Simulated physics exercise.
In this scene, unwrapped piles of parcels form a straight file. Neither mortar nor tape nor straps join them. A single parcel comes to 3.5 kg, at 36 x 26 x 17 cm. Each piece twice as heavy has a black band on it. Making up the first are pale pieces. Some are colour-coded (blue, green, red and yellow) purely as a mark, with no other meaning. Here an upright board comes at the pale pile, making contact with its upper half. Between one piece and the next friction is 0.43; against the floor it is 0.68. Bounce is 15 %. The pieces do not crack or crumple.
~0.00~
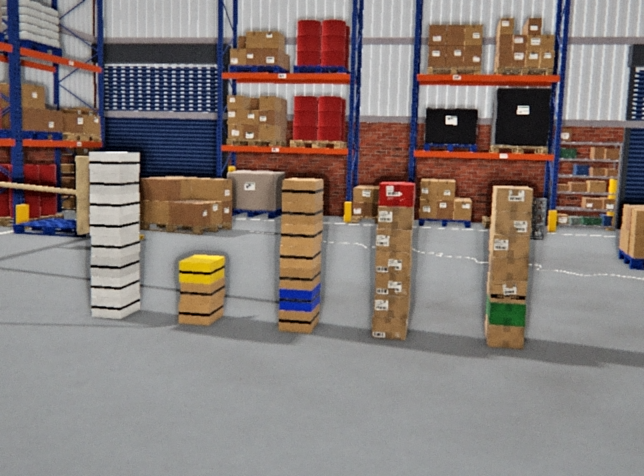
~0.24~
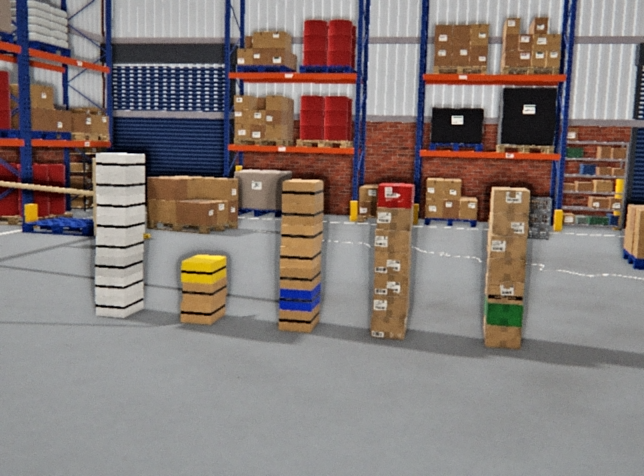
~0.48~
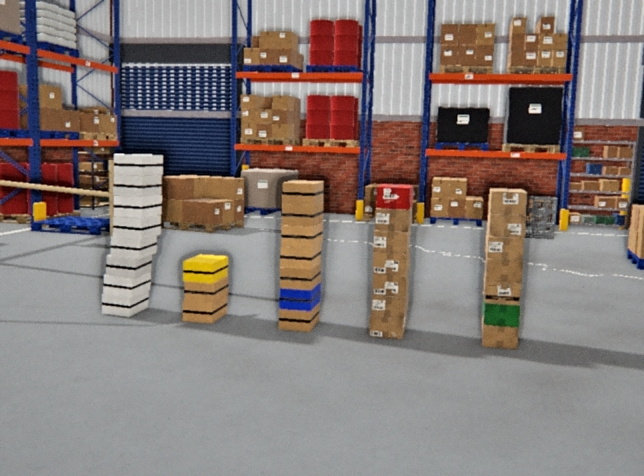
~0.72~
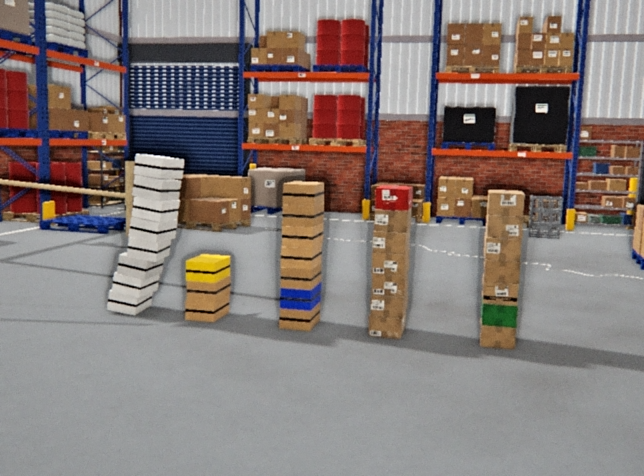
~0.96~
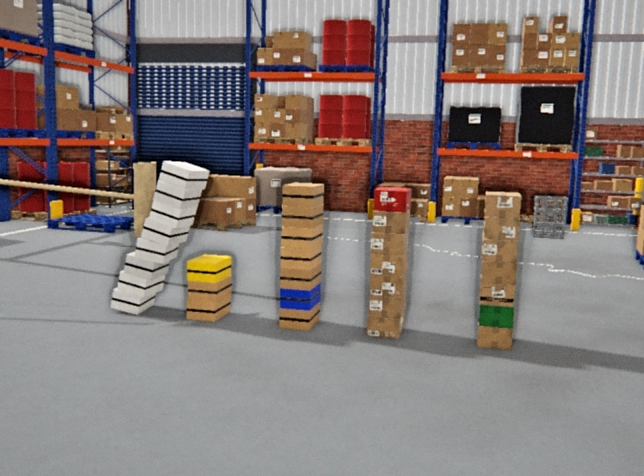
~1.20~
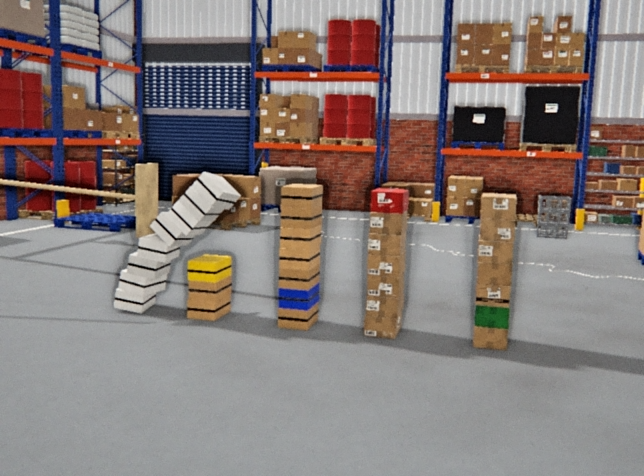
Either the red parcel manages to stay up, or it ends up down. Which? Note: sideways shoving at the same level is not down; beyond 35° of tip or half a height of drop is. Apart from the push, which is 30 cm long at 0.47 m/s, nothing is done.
It manages.
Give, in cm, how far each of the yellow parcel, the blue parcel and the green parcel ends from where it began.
The yellow one ends 0 cm from where it began, the blue one 0 cm, and the green one 0 cm.
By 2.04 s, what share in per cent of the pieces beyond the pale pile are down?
0 %.
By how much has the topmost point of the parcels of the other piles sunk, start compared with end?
Something like 0 cm, give or take.
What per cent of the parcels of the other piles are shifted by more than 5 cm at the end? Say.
0 in a hundred.
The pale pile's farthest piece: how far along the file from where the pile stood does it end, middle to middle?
Around 140 centimetres.
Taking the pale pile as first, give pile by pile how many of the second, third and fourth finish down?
Pile by pile: Second 0, third 0, fourth 0.
After 1.32 s, 4 of the pale pile down; none of the 24 other parcels down; red parcel unmoved.
After 2.04 s, 4 of the pale pile down; none of the 24 other parcels down, 1 disturbed; red parcel unmoved; yellow parcel shifted 14 mm.
At rest (3.0 s), 4 of the pale pile down; none of the 24 other parcels down, 1 disturbed; red parcel unmoved; yellow parcel shifted 15 mm; blue parcel unmoved. As the last picture would show them, middles, red parcel near (390, 201), yellow parcel near (212, 268).
